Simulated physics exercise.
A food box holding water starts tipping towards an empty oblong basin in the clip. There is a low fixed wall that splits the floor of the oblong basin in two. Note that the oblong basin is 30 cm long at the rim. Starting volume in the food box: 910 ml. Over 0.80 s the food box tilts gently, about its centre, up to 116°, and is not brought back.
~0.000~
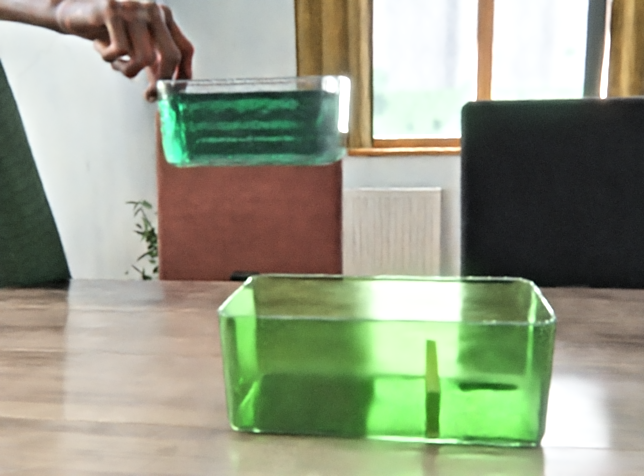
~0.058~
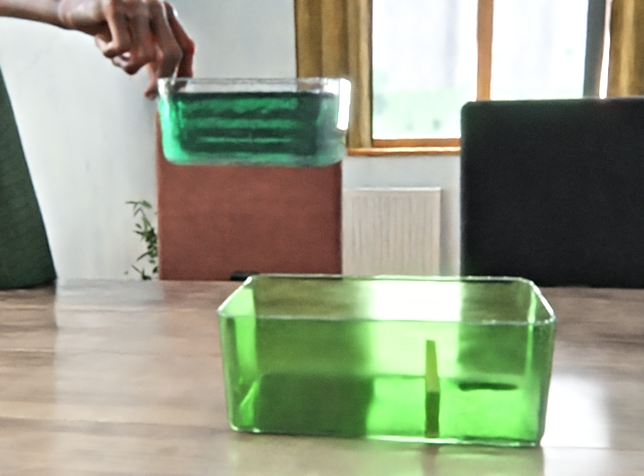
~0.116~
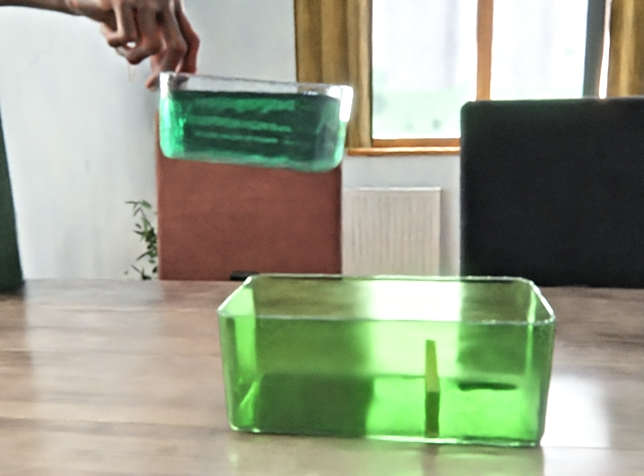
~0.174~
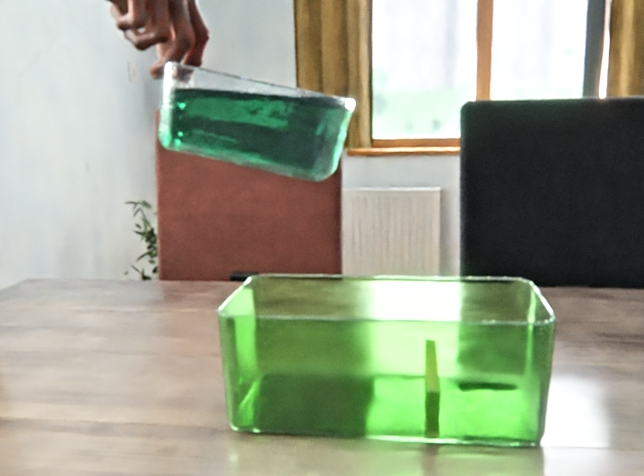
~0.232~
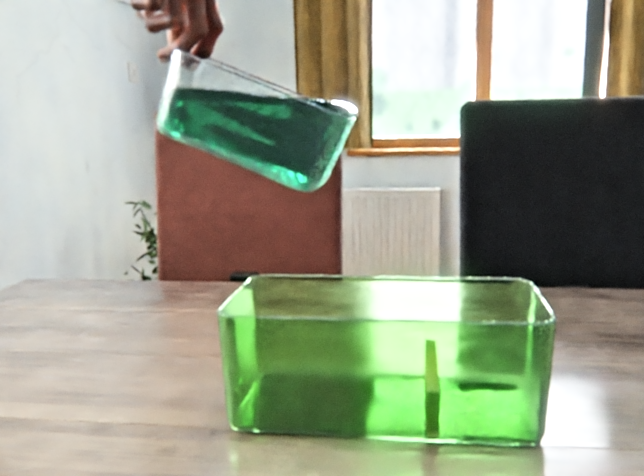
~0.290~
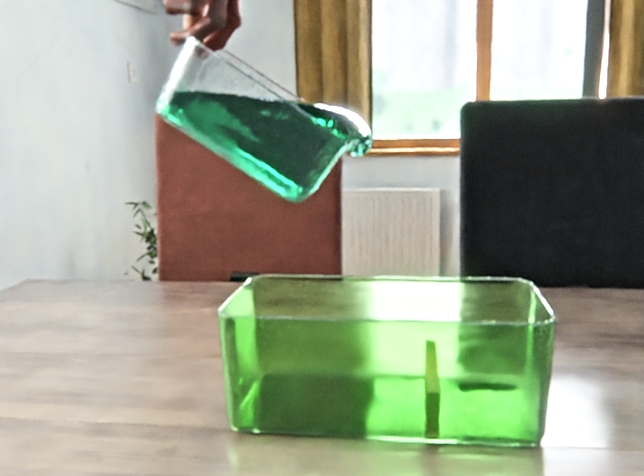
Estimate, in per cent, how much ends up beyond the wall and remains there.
Roughly 30 % ends up beyond the wall.
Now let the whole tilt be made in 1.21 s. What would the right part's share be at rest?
Then you'd be looking at around 45 in a hundred.
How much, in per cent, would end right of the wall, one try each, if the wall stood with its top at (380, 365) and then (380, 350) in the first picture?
In order, 65 and 65 per cent.
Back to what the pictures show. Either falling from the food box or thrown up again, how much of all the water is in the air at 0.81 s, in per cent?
Roughly 9 %.
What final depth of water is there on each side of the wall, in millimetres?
The left ends up at roughly 20 mm, with the right at roughly 20 mm.
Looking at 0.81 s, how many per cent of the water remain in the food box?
Roughly 1 per cent.
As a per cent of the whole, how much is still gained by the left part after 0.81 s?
It comes to near 5 per cent.
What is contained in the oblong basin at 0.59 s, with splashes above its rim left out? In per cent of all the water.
Near 44 in a hundred.
Then, 0.59 s in, the tilt is 98° and 11 per cent is still to pour, 17 is left of the wall and 28 right of it.
Then, 0.81 s in, the tilt is 116° and 1 per cent is still to pour, 56 is left of the wall and 29 right of it.
Then, 1.05 s in, the tilt is 116° and 0 per cent is still to pour, 62 is left of the wall and 30 right of it.
Then, 1.30 s in, the tilt is 116° and 0 per cent is still to pour, 62 is left of the wall and 30 right of it.
Finally, 62 per cent lies left of the wall, 30 right of it and 8 outside.
